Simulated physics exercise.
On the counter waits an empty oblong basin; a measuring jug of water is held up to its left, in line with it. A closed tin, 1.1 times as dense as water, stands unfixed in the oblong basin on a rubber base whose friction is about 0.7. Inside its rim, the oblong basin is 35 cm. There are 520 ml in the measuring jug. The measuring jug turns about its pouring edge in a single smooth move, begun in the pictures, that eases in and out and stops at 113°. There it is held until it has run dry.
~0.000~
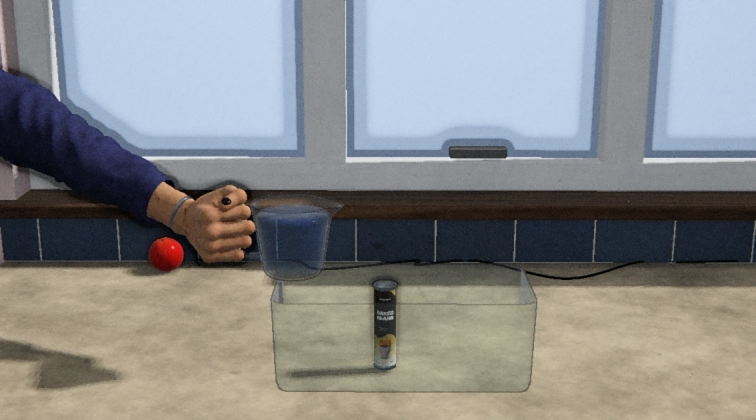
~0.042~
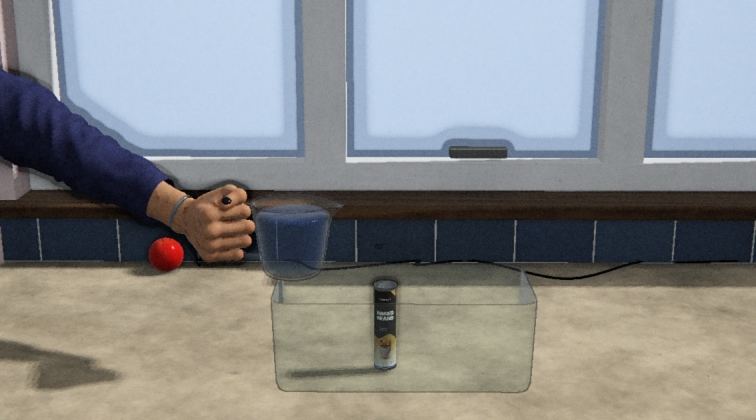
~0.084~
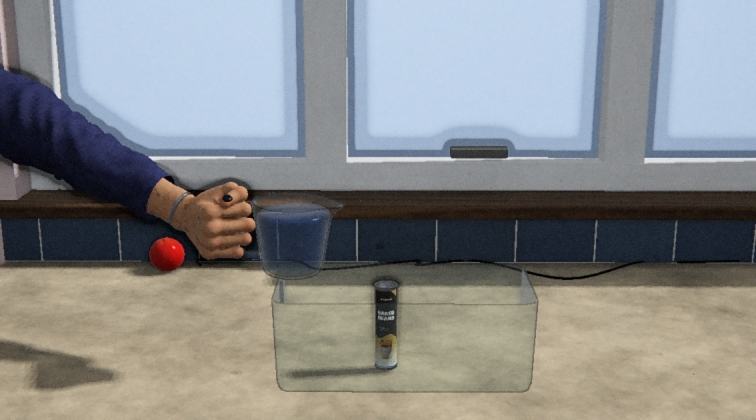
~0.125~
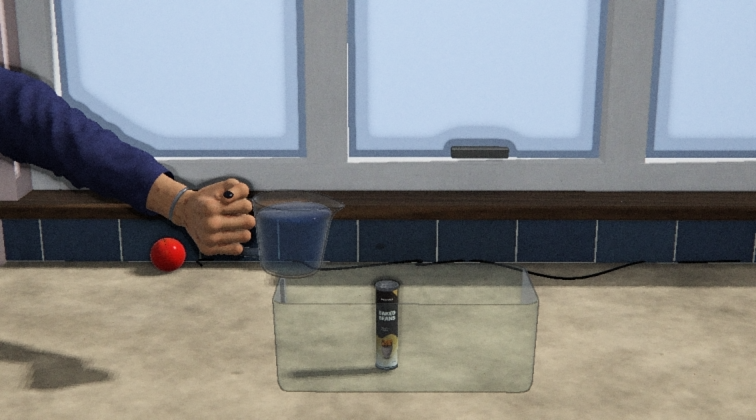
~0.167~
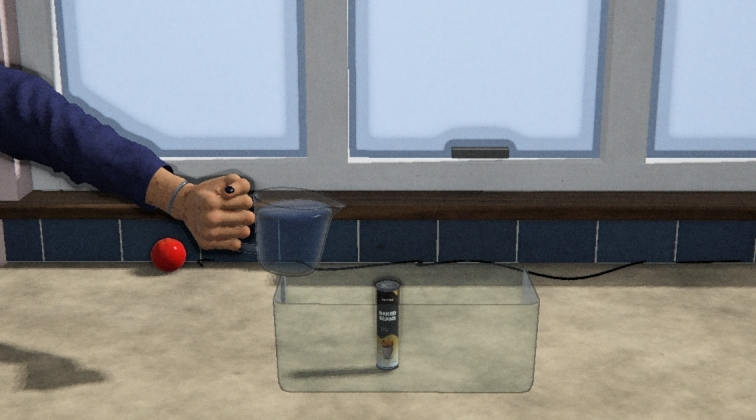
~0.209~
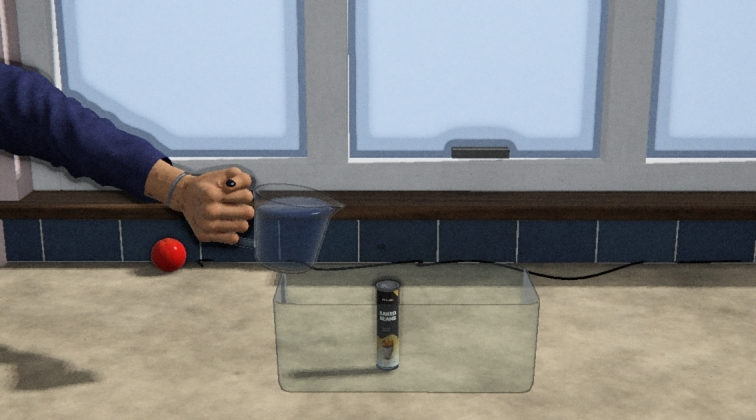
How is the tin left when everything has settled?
I reckon it can hold on.
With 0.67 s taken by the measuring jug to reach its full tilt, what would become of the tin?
The tin would stay balanced.
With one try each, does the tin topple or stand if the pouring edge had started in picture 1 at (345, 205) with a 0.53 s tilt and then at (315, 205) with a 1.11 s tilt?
Try 1: Still standing; try 2: Tipped over.
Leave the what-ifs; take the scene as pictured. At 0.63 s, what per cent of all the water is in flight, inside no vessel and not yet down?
Around 22 percent.
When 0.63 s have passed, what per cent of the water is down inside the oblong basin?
Near 6 in a hundred.
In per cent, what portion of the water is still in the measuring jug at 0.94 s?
10 %.
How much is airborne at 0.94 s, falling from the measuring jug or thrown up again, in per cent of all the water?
Some 24 per cent.
By 0.63 s the tilt is 68° and 72 per cent is still to pour; the tin stands where it began.
By 0.94 s the tilt is 106° and 10 per cent is still to pour; the tin stands where it began.
By 1.26 s the tilt is 113° and 0 per cent is still to pour; the tin stands where it began.
By 1.61 s the tilt is 113° and 0 per cent is still to pour; the tin stands where it began.
At rest the tin stands where it began.
